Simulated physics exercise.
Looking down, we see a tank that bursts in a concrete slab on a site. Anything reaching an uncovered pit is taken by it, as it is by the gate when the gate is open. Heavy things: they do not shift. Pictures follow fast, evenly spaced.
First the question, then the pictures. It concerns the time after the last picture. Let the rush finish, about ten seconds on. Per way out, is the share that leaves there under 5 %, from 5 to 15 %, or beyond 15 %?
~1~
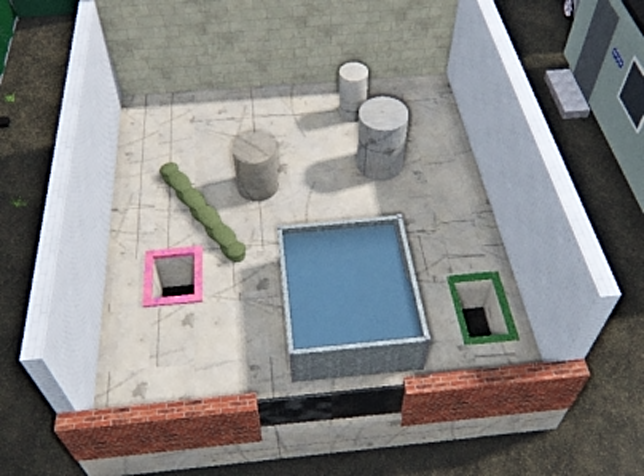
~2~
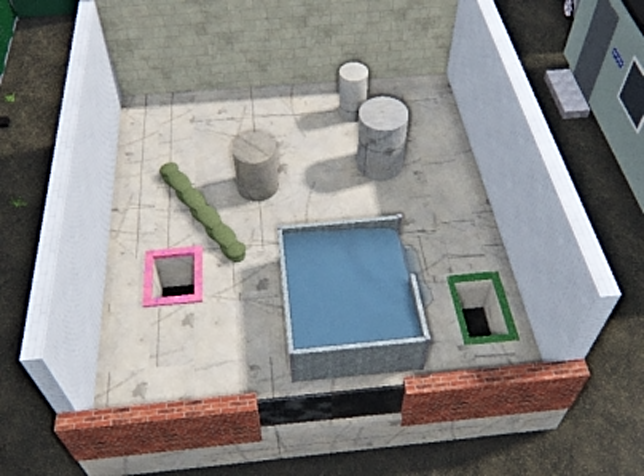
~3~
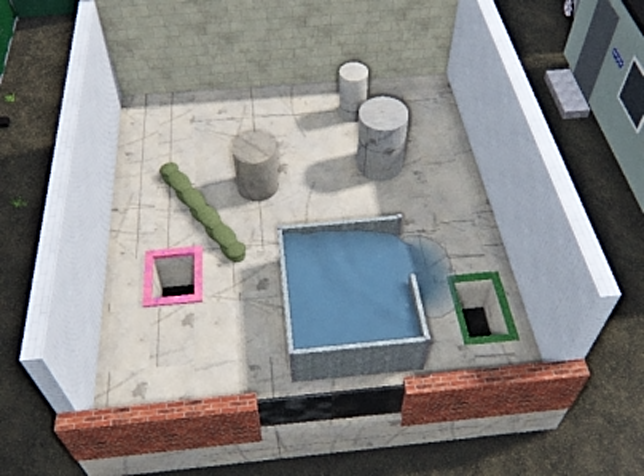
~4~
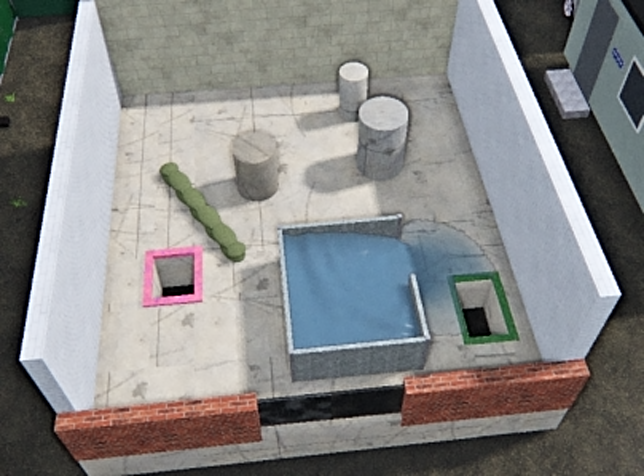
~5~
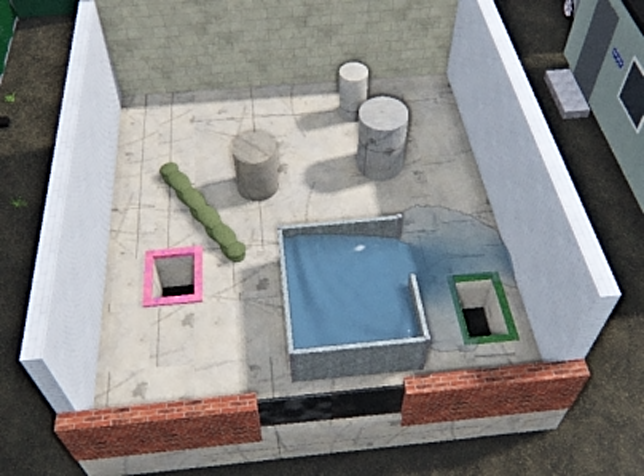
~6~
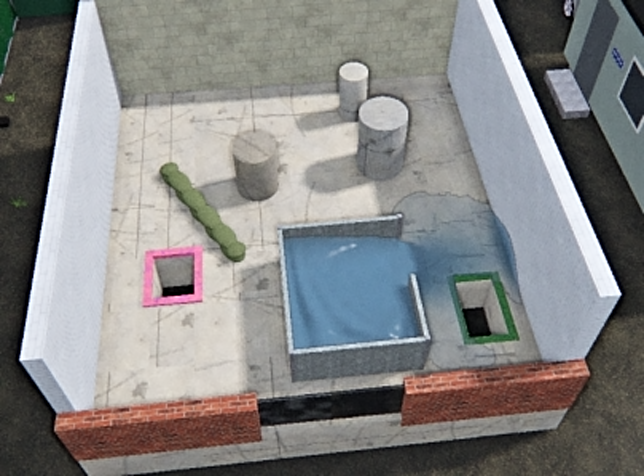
In the end: The gate sees under 5 % leave; the pink pit sees under 5 % leave; the green pit sees beyond 15 % leave.
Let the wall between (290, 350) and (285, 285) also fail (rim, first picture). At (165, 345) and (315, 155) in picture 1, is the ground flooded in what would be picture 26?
In order, I'd call them drenched and parched.
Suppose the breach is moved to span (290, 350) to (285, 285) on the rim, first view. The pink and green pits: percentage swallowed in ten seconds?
I'd say the pink pit gets around 25 percent and the green pit around 2 percent.
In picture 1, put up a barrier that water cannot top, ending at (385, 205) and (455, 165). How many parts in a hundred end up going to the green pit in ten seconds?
Green: About 45 %.
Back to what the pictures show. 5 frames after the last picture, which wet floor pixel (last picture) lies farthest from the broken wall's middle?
The flood front should get to about (458, 135).
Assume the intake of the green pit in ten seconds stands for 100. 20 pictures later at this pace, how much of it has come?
It comes to around 60 percent of the ten-second total.
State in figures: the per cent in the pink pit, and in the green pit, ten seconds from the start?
About 0 percent for the first and about 38 percent for the second.
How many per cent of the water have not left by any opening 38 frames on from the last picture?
68 per cent.
A moment on, water covers 15 % of the floor; the gate 0 %, the pink pit 0 %, the green pit 9 %.
Next, water covers 20 % of the floor; the gate 0 %, the pink pit 0 %, the green pit 15 %.
Then, water covers 35 % of the floor; the gate 0 %, the pink pit 0 %, the green pit 23 %.
Later, water covers 60 % of the floor; the gate 0 %, the pink pit 0 %, the green pit 32 %.
In the end, water covers 85 % of the floor; the gate 0 %, the pink pit 0 %, the green pit 39 %.
